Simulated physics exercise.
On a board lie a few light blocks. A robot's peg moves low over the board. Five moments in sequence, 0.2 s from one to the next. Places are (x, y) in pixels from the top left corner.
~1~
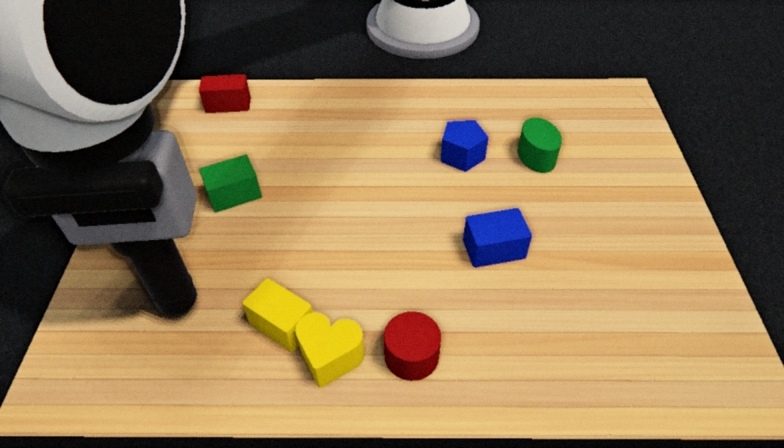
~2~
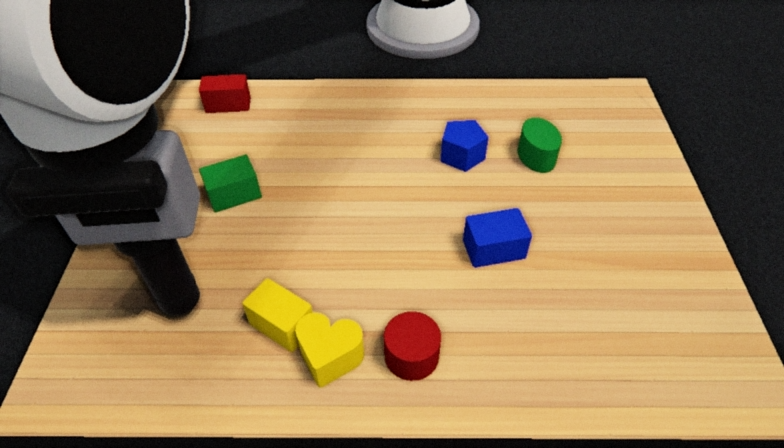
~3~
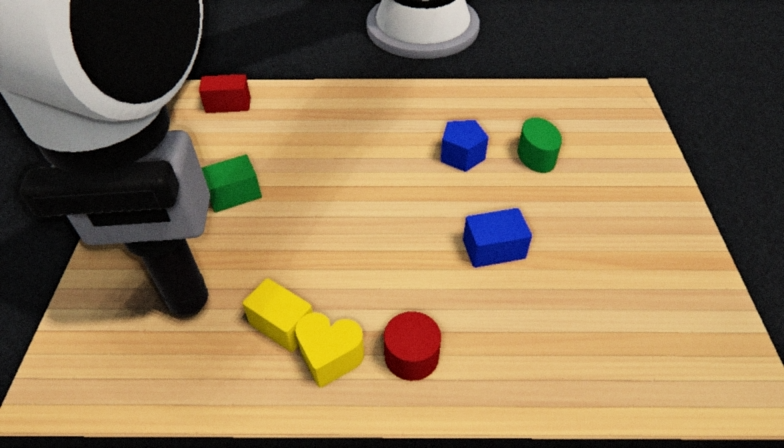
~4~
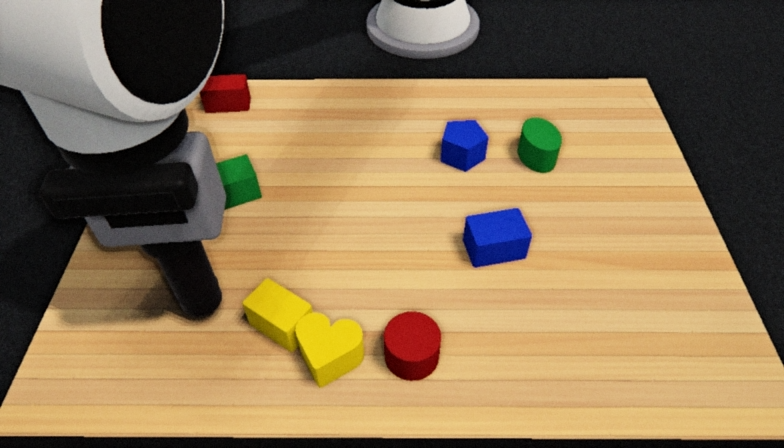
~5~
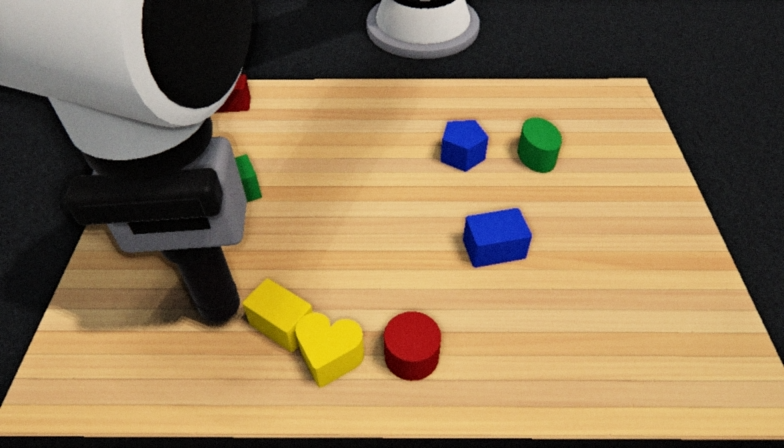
A robot arm slides its black peg slowly right over a wooden board towards a yellow rectangle, the coloured blocks staying still.
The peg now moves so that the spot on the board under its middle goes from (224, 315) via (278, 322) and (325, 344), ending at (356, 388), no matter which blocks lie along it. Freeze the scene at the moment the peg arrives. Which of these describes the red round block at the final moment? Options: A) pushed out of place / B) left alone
A (pushed out of place)
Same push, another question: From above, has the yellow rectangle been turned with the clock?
In short: No.
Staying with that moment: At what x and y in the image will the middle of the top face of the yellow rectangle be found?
At pixel (372, 304).
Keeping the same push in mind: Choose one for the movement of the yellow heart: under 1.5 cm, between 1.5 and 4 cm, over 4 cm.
My answer is that it shifts over 4 cm.
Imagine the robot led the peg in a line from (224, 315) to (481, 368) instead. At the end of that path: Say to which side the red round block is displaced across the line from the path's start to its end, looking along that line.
Taking start-to-end as forward, the block's sideways shift goes to the right.
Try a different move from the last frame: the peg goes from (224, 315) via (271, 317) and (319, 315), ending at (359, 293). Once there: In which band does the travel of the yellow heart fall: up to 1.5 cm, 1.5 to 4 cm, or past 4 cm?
Travels 1.5 to 4 cm.
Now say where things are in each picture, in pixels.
Peg tip at (177, 300); block tops, yellow rectangle at (276, 304); yellow heart at (327, 337); red round block at (413, 335), in the first picture.
Peg at (180, 299); blocks unchanged, in the second picture.
Peg at (189, 300); blocks unchanged, in the third picture.
Peg at (203, 301); blocks unchanged, in the fourth picture.
Peg at (220, 306); yellow rectangle at (276, 304); yellow heart at (327, 337); red round block at (413, 335), in the fifth picture.
What follows on the original path. One third of the way, peg at (275, 313); yellow rectangle at (326, 303), turned 15° anticlockwise; yellow heart at (361, 350), turned 50° clockwise.
Two thirds of the way, peg at (324, 337); yellow rectangle at (370, 304), turned 60° anticlockwise; yellow heart at (369, 353), turned 70° clockwise; red round block at (425, 338).
At the end, peg at (354, 380); yellow rectangle at (372, 304), turned 65° anticlockwise; yellow heart at (404, 374), turned 25° clockwise; red round block at (434, 337).
